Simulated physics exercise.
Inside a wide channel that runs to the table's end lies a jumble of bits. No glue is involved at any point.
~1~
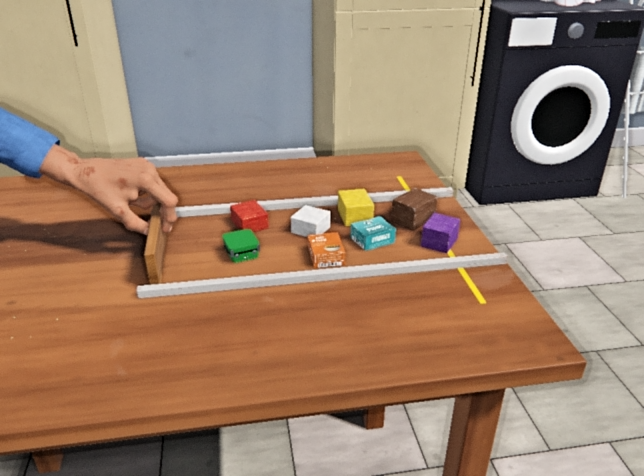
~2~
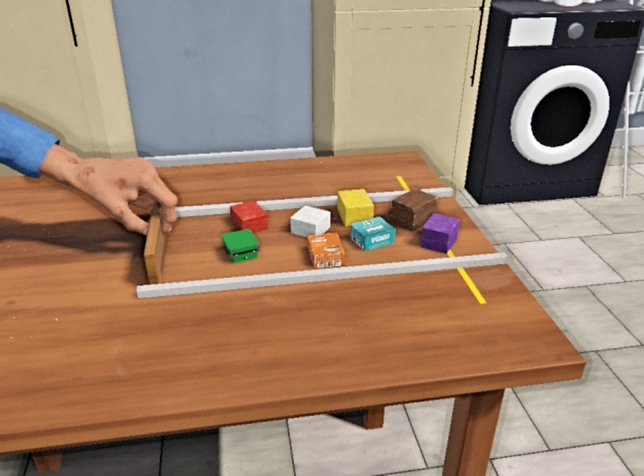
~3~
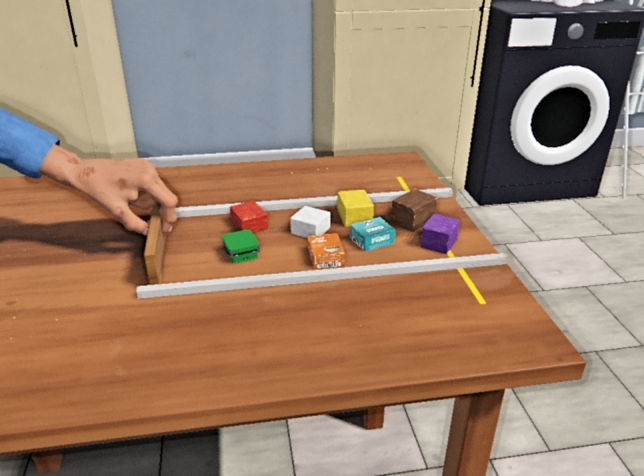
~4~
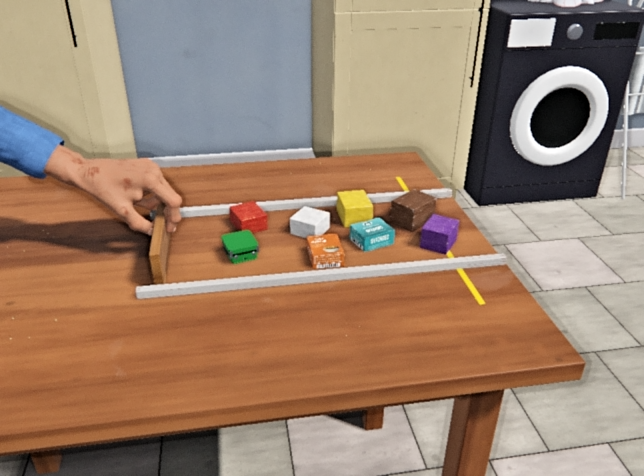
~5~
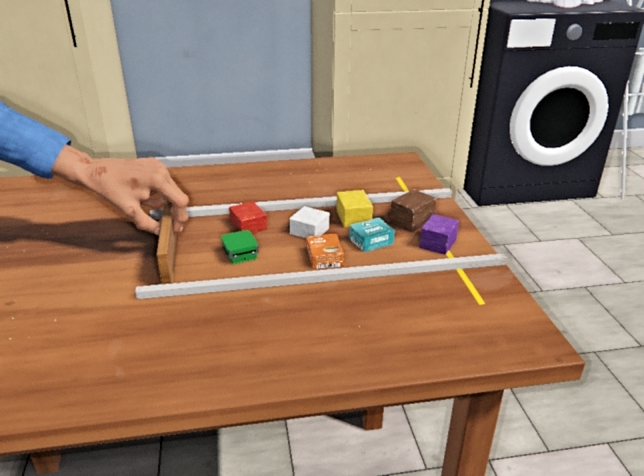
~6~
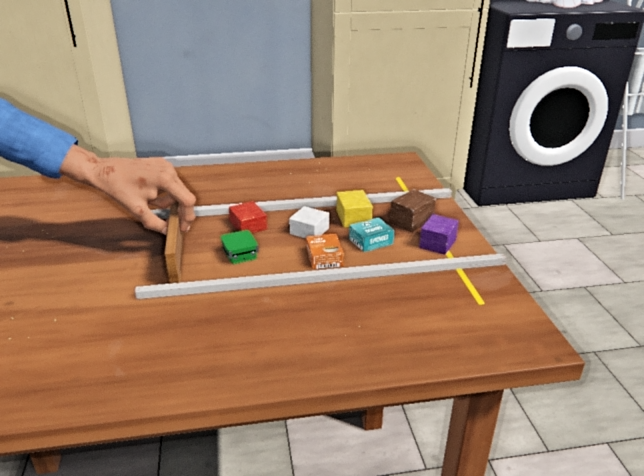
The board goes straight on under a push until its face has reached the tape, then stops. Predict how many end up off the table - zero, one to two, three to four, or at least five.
Three to four end up off the table.
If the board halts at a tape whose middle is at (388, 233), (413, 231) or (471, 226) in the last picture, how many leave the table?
Try by try, 0, 2 and 8.
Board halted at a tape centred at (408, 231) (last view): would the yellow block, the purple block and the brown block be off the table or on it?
The yellow block is kept, the purple block comes down, the brown block comes down.
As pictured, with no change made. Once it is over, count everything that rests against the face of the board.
In total, 2.
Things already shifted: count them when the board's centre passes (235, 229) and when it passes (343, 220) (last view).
That makes 2 at the first spot and 7 at the second.
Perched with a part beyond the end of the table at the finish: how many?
The total comes out at 3.
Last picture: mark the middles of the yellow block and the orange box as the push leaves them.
They finish at roughly (458, 199) and (491, 245) respectively.
Soon after, none off yet; purple block at rest near (439, 234); brown block at rest near (413, 210); turquoise box at rest near (371, 234).
After that, none off yet; purple block moving near (447, 235); brown block displaced a little near (429, 207); turquoise box displaced about its own width near (420, 229).
In the end, the number that fall off is three or four; gone, turquoise box, brown block and purple block.
